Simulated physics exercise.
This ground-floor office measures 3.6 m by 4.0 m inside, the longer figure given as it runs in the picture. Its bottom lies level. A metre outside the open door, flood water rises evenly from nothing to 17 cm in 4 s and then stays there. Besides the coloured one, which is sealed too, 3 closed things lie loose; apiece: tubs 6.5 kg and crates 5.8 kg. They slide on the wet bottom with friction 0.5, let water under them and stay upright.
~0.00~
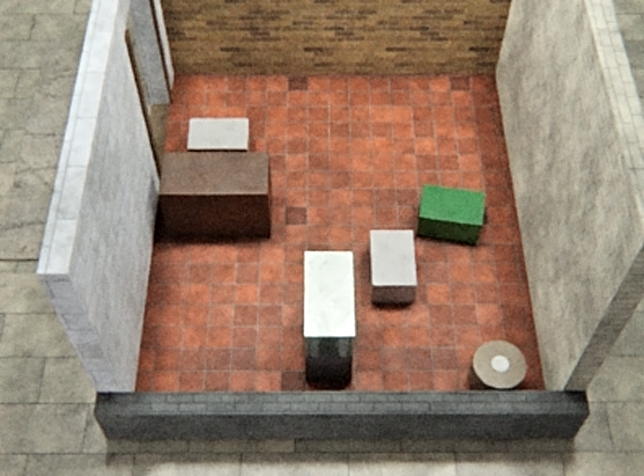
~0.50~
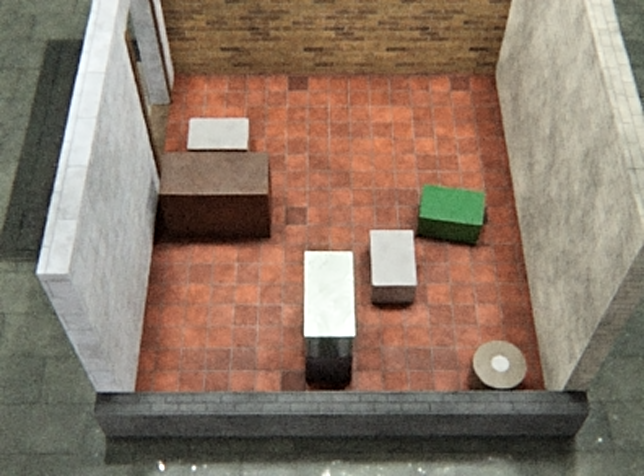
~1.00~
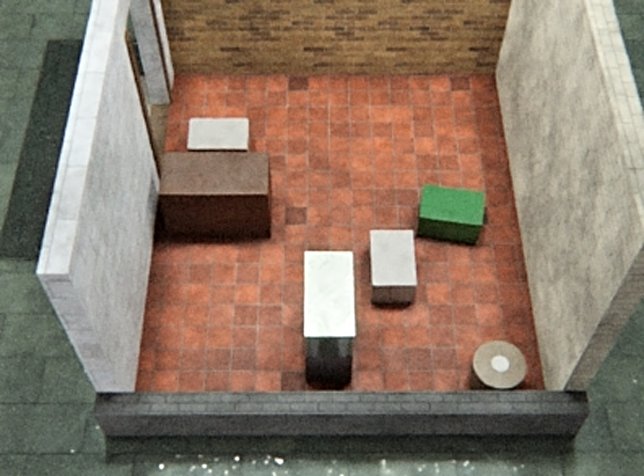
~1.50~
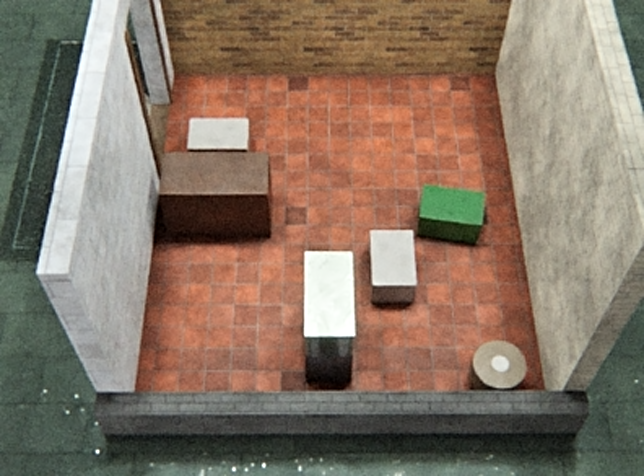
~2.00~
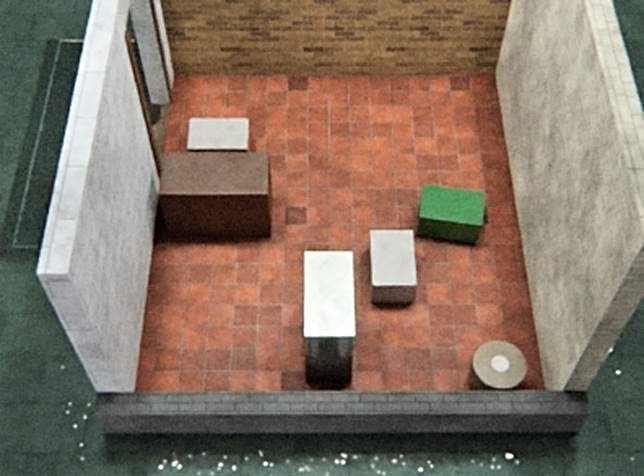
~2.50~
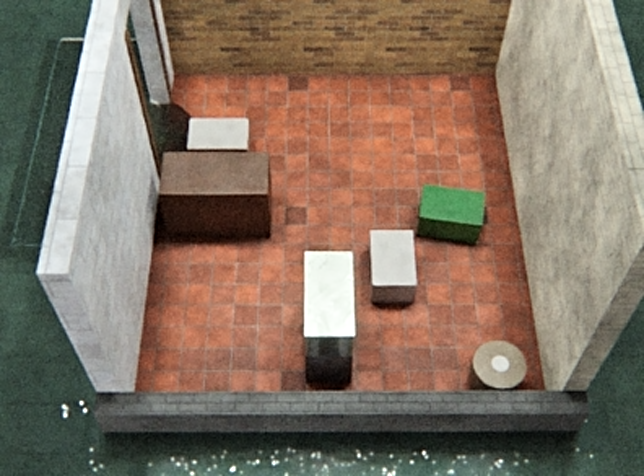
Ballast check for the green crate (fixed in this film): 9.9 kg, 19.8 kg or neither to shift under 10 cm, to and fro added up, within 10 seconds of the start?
Verdict: Neither load is enough.
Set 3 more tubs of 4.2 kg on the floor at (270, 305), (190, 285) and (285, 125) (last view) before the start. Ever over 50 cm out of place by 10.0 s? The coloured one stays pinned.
In that order: Short of it, less, past it.
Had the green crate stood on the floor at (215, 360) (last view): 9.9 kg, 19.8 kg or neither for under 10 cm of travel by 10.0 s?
Either load holds.
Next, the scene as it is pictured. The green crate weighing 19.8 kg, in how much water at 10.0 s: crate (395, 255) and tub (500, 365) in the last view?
Roughly 3 and 6 cm.
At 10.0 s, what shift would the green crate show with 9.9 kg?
About 140 cm.
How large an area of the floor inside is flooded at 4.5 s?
Roughly 4.0 m2.
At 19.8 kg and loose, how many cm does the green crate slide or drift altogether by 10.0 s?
About 40 cm.
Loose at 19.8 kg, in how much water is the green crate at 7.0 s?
Roughly 3 cm.
After 3.5 s the green crate would be 0 cm from its start with 9.9 kg and 0 cm from its start with 19.8 kg; 0 cm of water round it then.
After 4.5 s the green crate would be 0 cm from its start with 9.9 kg and 0 cm from its start with 19.8 kg; 0 cm of water round it then.
After 7.0 s the green crate would be 0 cm from its start with 9.9 kg and 0 cm from its start with 19.8 kg; 3 cm of water round it then.
After 10.0 s the green crate would be 138 cm from its start with 9.9 kg and 40 cm from its start with 19.8 kg; 5 cm of water round it then.
